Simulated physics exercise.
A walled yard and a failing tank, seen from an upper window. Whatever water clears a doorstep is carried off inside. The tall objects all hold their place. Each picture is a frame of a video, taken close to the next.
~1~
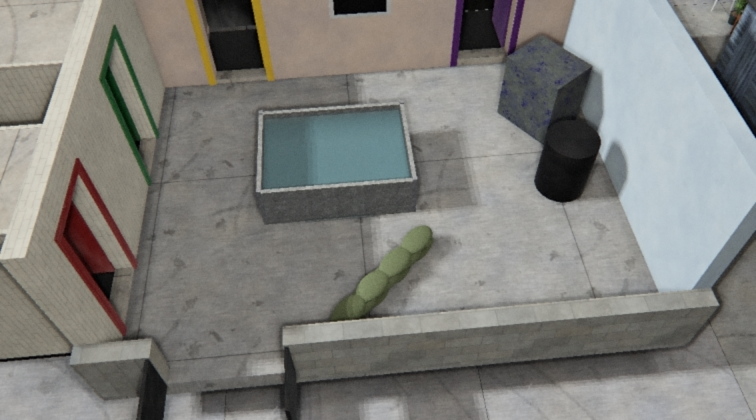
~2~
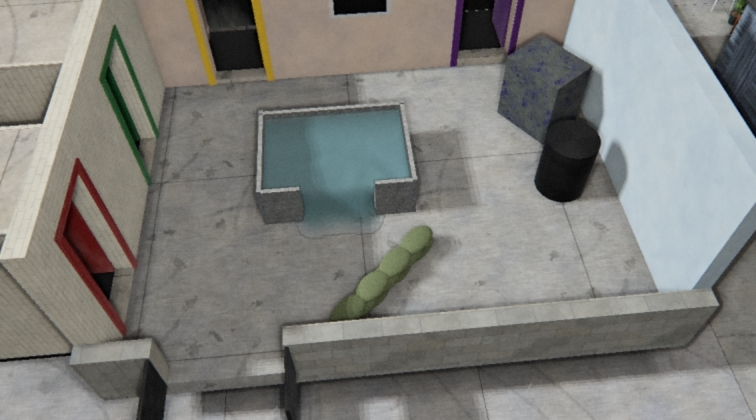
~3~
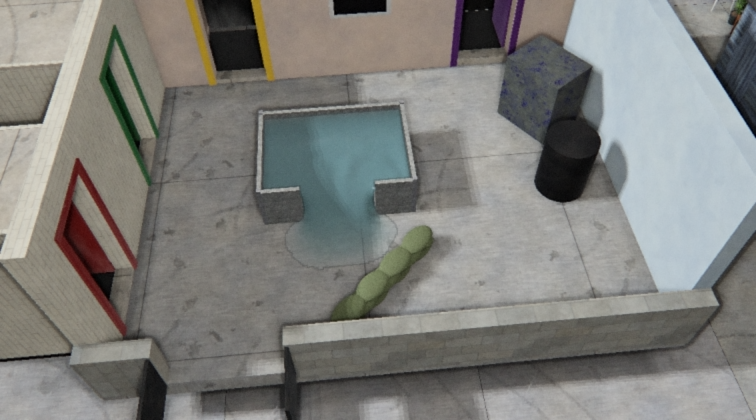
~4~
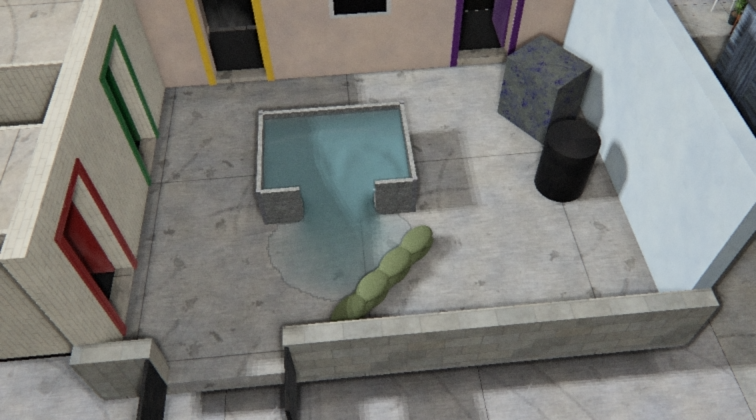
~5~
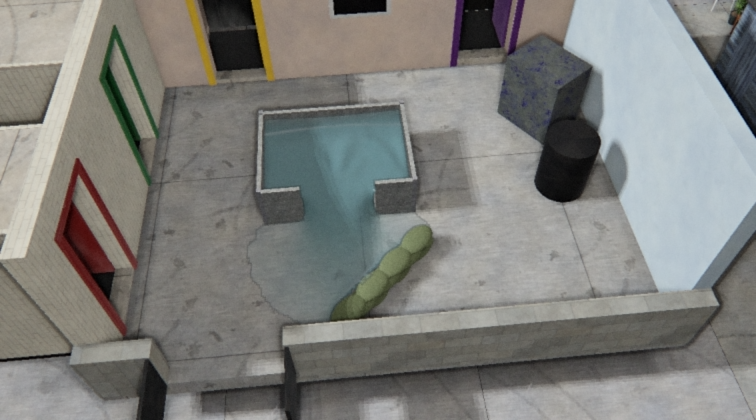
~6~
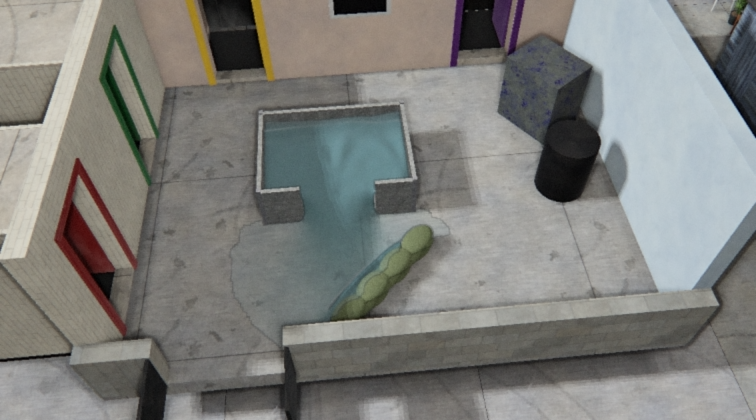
Water pouring through a gap in the front wall of a tank, spreading across a paved yard and reaching green sacks.
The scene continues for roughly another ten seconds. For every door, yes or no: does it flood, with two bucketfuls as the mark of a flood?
Yellow door: No, purple door: No, green door: No, red door: Yes.
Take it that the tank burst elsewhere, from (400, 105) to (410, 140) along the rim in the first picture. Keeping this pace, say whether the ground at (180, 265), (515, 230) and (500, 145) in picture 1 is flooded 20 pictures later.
One by one: Unsoaked; waterlogged; waterlogged.
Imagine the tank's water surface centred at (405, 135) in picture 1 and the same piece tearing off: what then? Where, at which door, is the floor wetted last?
The yellow door.
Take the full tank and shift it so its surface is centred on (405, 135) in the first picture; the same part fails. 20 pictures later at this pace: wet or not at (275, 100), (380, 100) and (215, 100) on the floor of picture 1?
As listed: Untouched, untouched, untouched.
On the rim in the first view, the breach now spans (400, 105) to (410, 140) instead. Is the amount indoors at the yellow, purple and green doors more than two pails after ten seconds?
Against the threshold, yellow misses it, purple beats it, green misses it.
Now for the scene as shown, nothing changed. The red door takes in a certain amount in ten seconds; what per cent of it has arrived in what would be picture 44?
Approximately 80 in a hundred, I reckon.
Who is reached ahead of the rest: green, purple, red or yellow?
My pick for first is the red one.
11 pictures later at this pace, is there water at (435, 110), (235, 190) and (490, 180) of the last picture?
Result, in the order given: Not wetted / not wetted / wetted.
A moment on, water covers 15 % of the floor; the yellow door not reached, the purple door not reached, the green door not reached, the red door not reached.
Next, water covers 20 % of the floor; the yellow door not reached, the purple door not reached, the green door not reached, the red door not reached.
Then, water covers 40 % of the floor; the yellow door not reached, the purple door not reached, the green door wet at the sill, nothing in, the red door under two buckets in.
Later, water covers 60 % of the floor; the yellow door wet at the sill, nothing in, the purple door wet at the sill, nothing in, the green door wet at the sill, nothing in, the red door over two buckets in.
In the end, water covers 85 % of the floor; the yellow door wet at the sill, nothing in, the purple door wet at the sill, nothing in, the green door wet at the sill, nothing in, the red door over two buckets in.
